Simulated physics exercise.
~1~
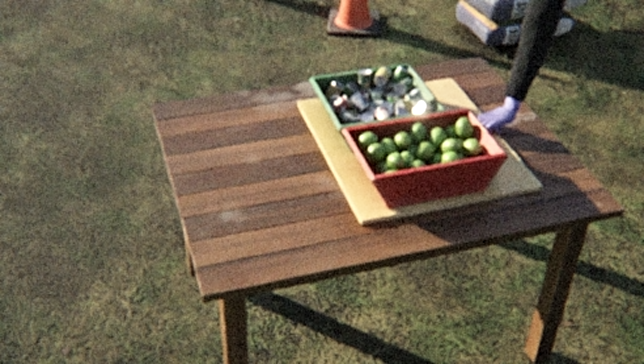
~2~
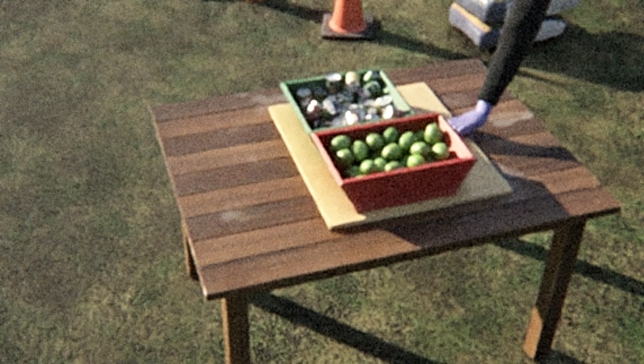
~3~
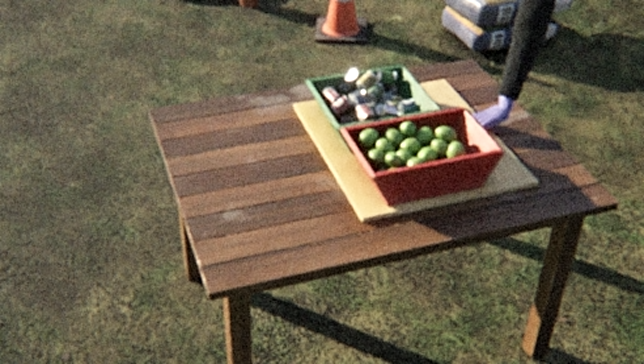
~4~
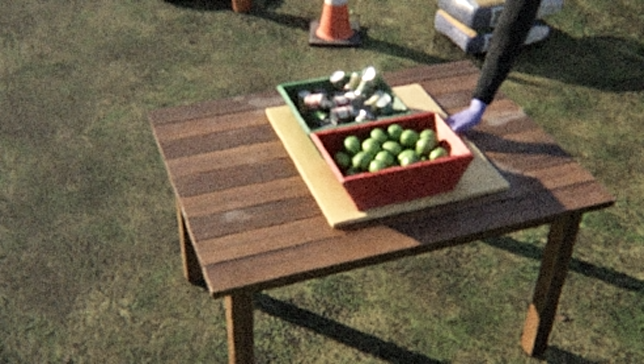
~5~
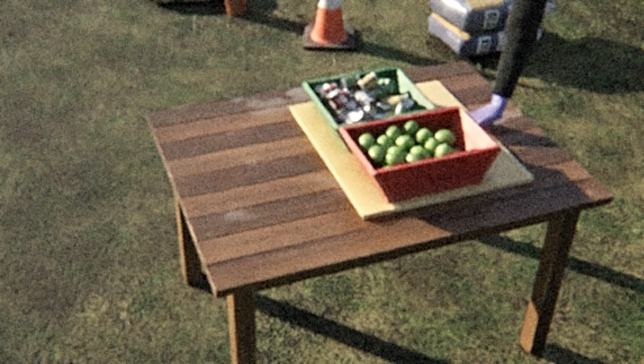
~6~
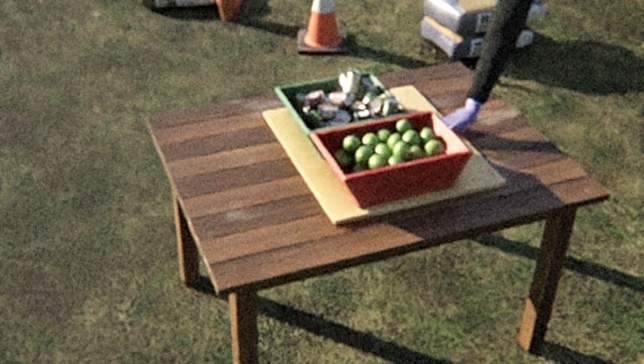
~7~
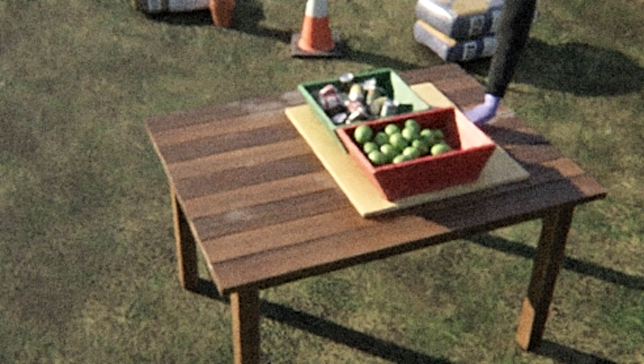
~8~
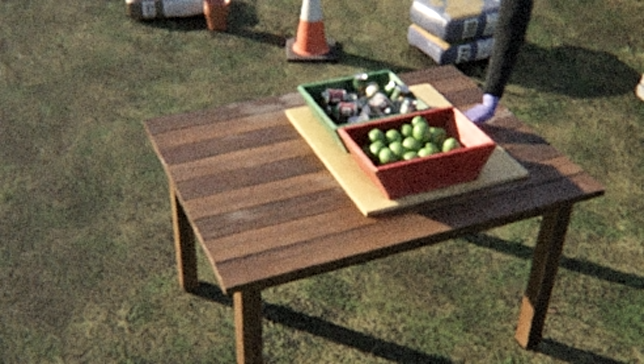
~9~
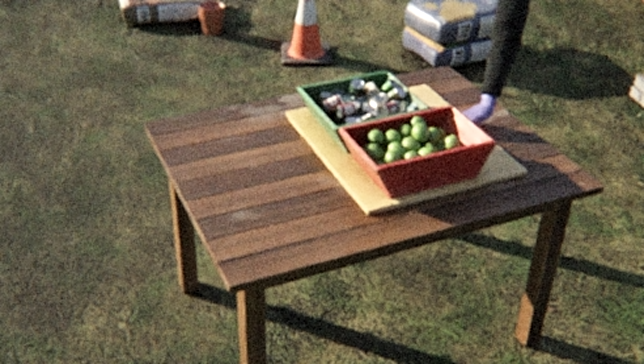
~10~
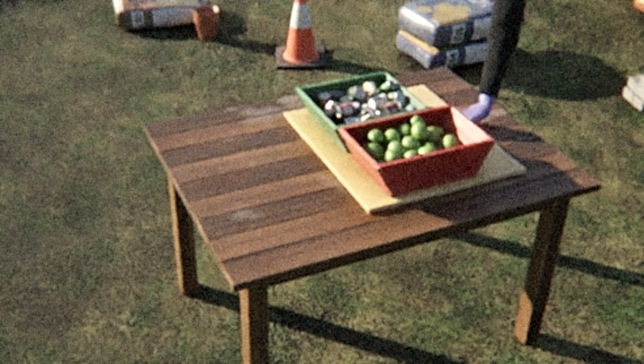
A board holding red and green crates slides left and right repeatedly, then rests, both still full.
